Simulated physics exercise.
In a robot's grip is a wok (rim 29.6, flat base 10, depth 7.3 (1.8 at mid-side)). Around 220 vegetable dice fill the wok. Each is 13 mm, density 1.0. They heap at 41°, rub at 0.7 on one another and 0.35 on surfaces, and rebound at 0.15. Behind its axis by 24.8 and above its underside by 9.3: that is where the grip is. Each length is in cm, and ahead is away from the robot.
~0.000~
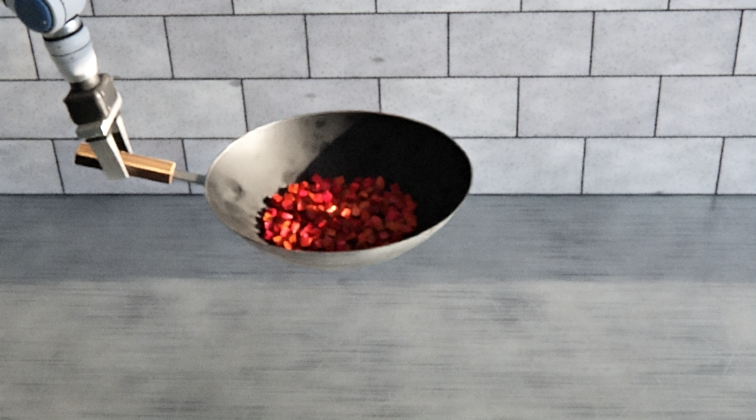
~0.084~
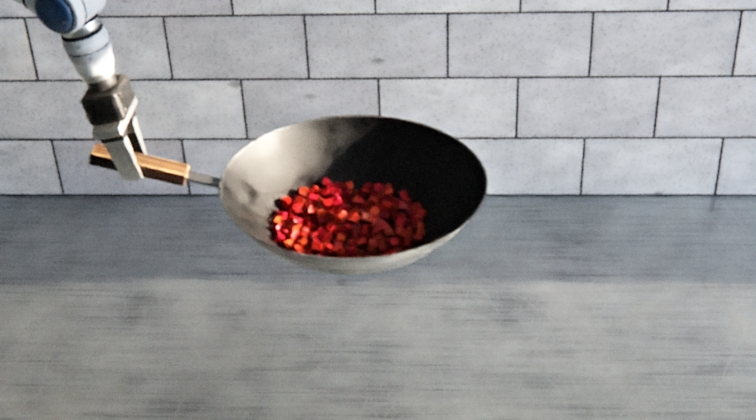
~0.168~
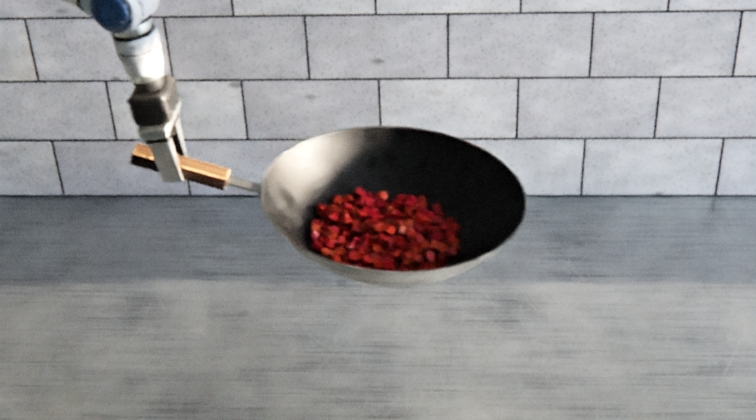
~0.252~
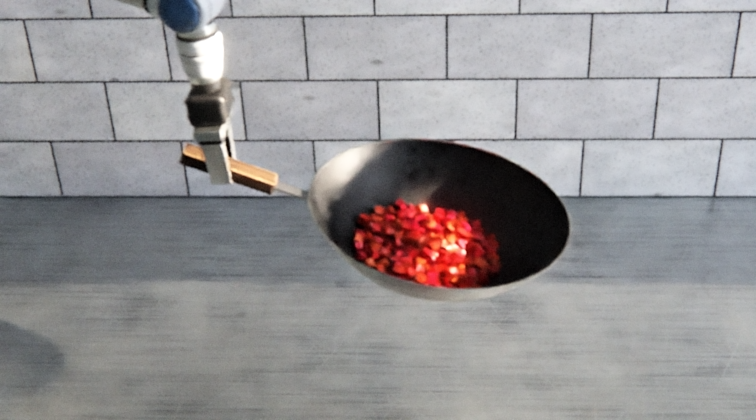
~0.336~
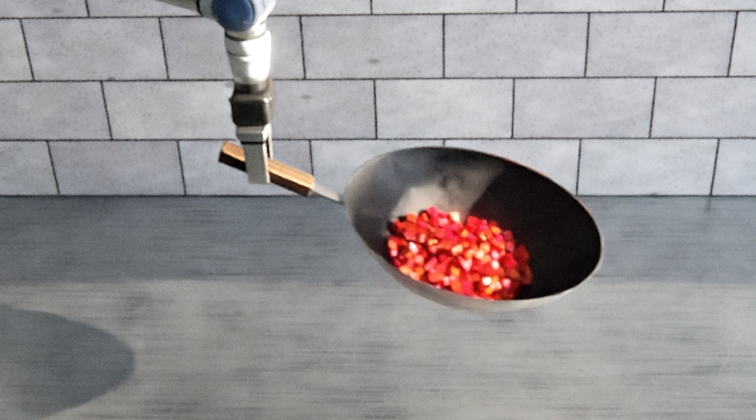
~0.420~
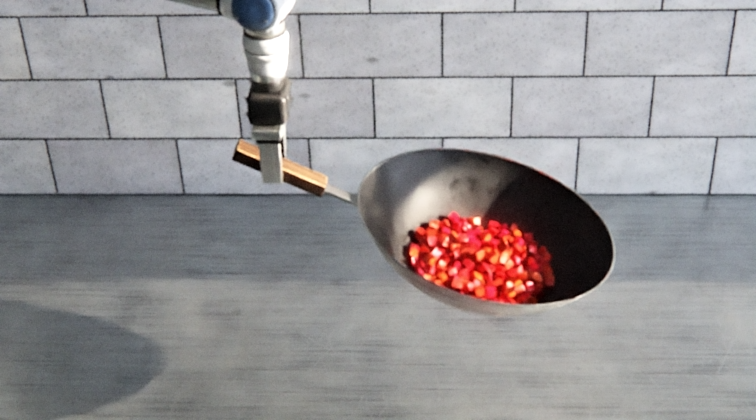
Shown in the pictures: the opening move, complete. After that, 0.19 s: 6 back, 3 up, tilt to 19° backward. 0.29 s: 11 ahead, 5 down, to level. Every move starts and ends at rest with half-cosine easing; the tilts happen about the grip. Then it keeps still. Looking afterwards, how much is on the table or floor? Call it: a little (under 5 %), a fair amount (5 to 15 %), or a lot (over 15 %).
A lot.
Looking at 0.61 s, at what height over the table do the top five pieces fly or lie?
40 cm.
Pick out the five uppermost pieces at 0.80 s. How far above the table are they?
Those pieces are roughly 41 cm high.
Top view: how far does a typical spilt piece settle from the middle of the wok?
24 cm or so.
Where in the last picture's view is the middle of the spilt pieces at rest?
I'd point to somewhere close to (358, 370).
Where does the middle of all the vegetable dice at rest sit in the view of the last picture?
Resting centre, last frame: Approx. (541, 242) px.
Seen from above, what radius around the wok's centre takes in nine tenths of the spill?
The distance is roughly 30 cm.
After 0.61 s, tilted 19° backward, highest piece 40 above the table; 224 in the wok.
After 0.80 s, tilted 5° backward, highest piece 41 above the table; 137 in the wok, 87 in flight or on a rim.
After 1.10 s, level, highest piece 21 above the table; 167 in the wok, 55 on the table or floor, 2 in flight or on a rim.
After 2.15 s, level, highest piece 21 above the table; 167 in the wok, 57 on the table or floor.
At rest, 167 in the wok, 57 on the table or floor. That is 25 % on the table or floor.
